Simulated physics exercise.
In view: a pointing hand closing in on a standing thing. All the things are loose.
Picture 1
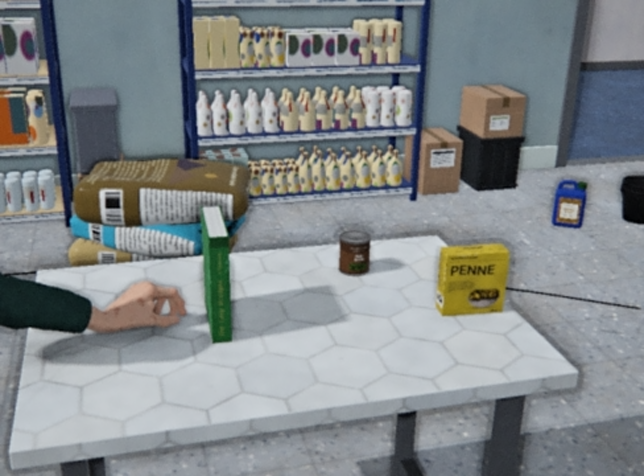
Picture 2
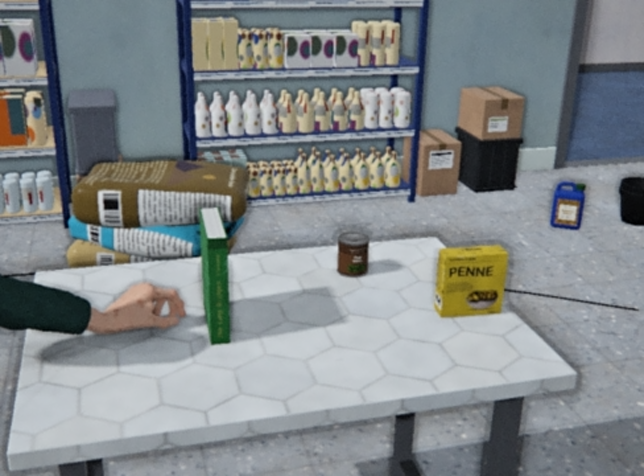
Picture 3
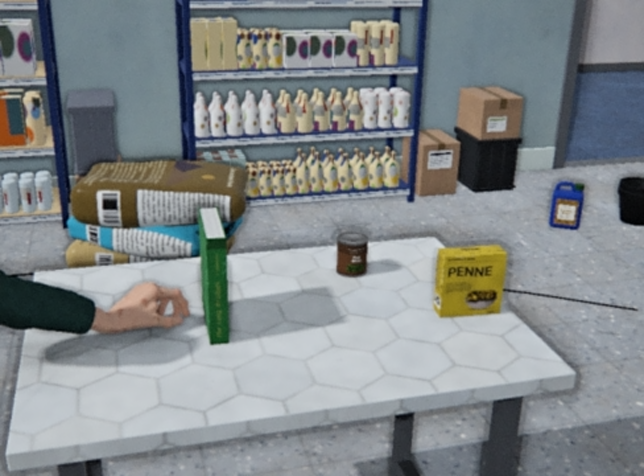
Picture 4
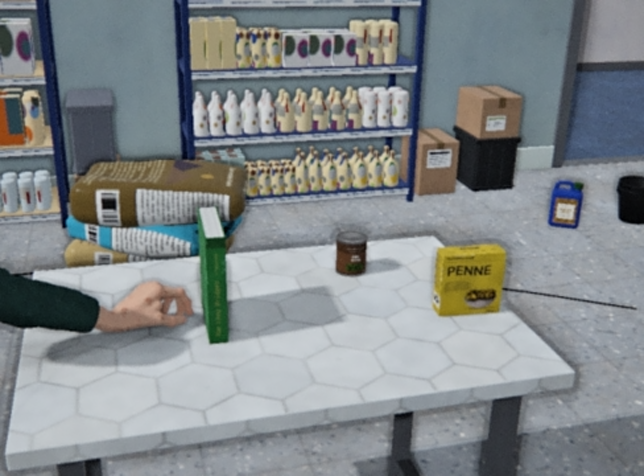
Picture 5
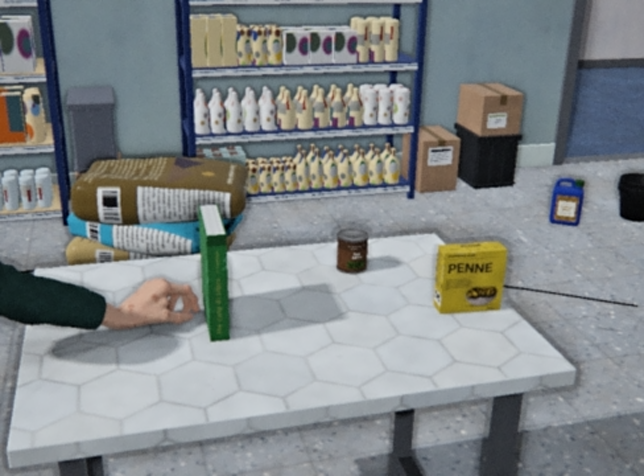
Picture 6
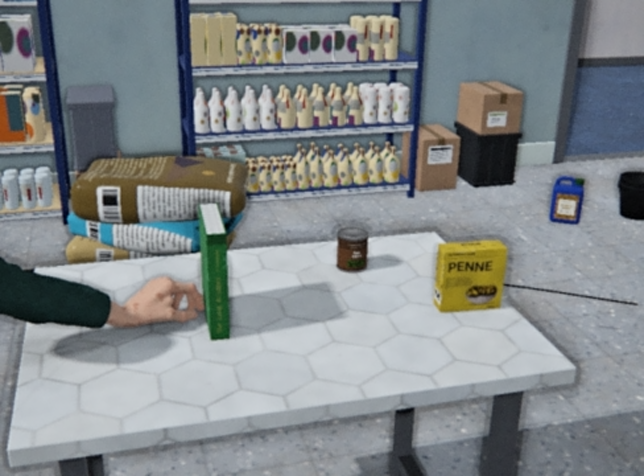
A hand moves slowly right across the white table to a standing green book.
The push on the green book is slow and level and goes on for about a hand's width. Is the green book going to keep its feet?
The green book stays upright.
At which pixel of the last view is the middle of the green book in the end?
At about (275, 265).
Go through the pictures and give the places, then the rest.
Green book (216, 273), in the first picture.
Green book (215, 274), in the second picture.
Green book (214, 274), in the third picture.
Green book (213, 274), in the fourth picture.
Green book (214, 271), in the fifth picture.
Green book (214, 270), in the sixth picture.
Then, 0.40 s later than the last frame, green book moved a little near (224, 269).
Then, 0.90 s later than the last frame, green book moved a little near (242, 267).
Then, 1.30 s later than the last frame, green book moved a little near (257, 266).
Then, 1.80 s later than the last frame, green book moved about its own width near (274, 265).
When it is over, moved from the start, green book. End places, in pixels of the last picture, green book near (275, 265).
